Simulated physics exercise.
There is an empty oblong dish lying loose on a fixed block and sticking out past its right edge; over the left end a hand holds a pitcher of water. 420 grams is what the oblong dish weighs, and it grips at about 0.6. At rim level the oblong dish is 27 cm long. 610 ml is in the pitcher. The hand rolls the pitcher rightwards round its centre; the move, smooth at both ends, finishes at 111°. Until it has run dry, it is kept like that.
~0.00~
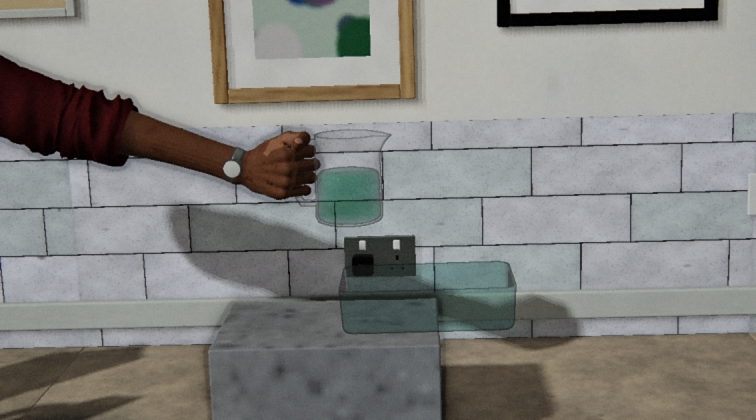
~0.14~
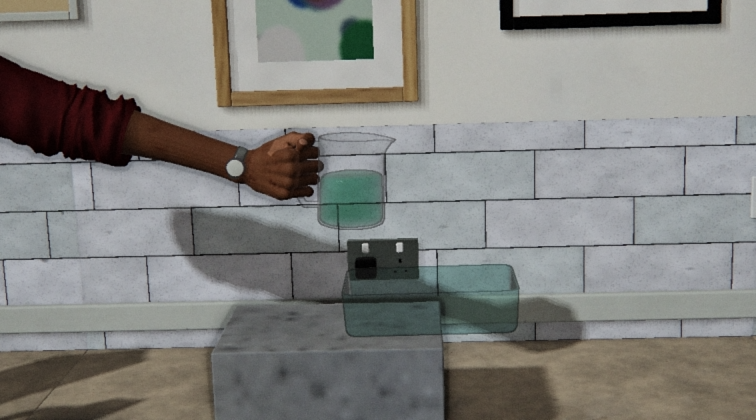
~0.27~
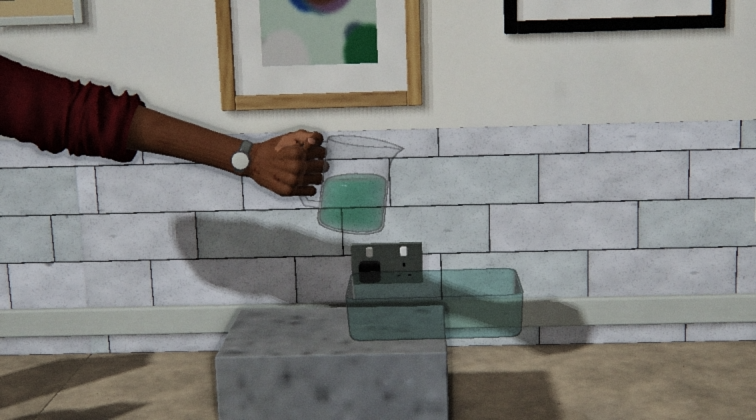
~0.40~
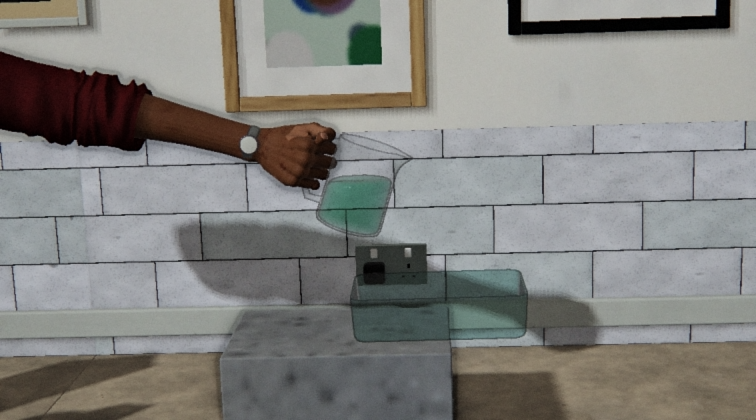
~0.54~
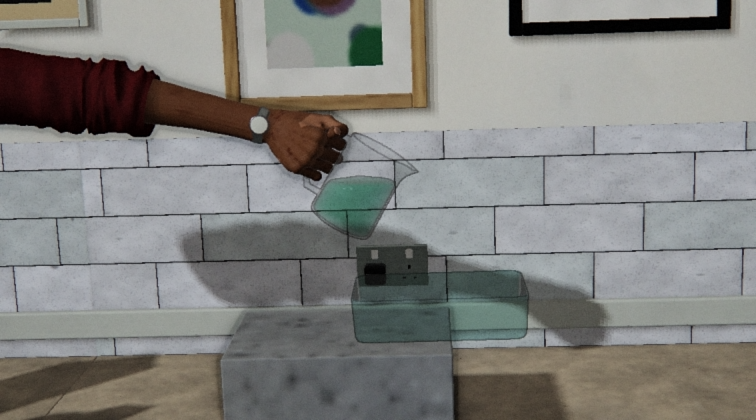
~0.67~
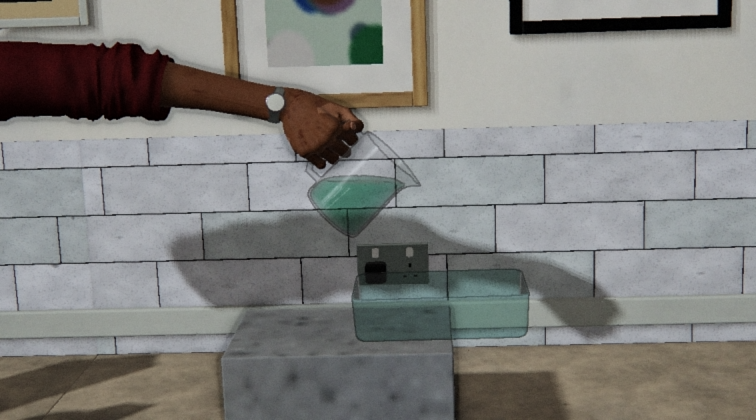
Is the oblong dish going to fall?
Yes.
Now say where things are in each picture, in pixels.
In the first frame, it leans 0°; its right rim is at (391, 134); the water meets the walls at (317, 172) and (379, 171); the oblong dish's rim runs from (342, 280) to (512, 275); the block's edge is at (439, 346).
In the second frame, it leans 2°; its right rim is at (396, 139); the water meets the walls at (320, 176) and (382, 174).
In the third frame, it leans 8°; its right rim is at (404, 148); the water meets the walls at (324, 180) and (387, 178).
In the fourth frame, it leans 18°; its right rim is at (414, 158); the water meets the walls at (327, 182) and (392, 179).
In the fifth frame, it leans 31°; its right rim is at (419, 171); the water meets the walls at (321, 190) and (396, 181).
In the sixth frame, it leans 46°; its right rim is at (422, 185); the water meets the walls at (315, 185) and (405, 182).
After 1.08 s the tilt is 89° and 68 per cent is still to pour; the oblong dish lies level with 11 per cent in it.
After 1.37 s the tilt is 108° and 18 per cent is still to pour; the oblong dish leans 14° with 57 per cent in it.
After 1.68 s the tilt is 111° and 1 per cent is still to pour; the oblong dish leans 81° with 39 per cent in it.
After 2.02 s the tilt is 111° and 0 per cent is still to pour; the oblong dish leans 82° with 0 per cent in it.
In the end the oblong dish leans 85° with 0 per cent in it.
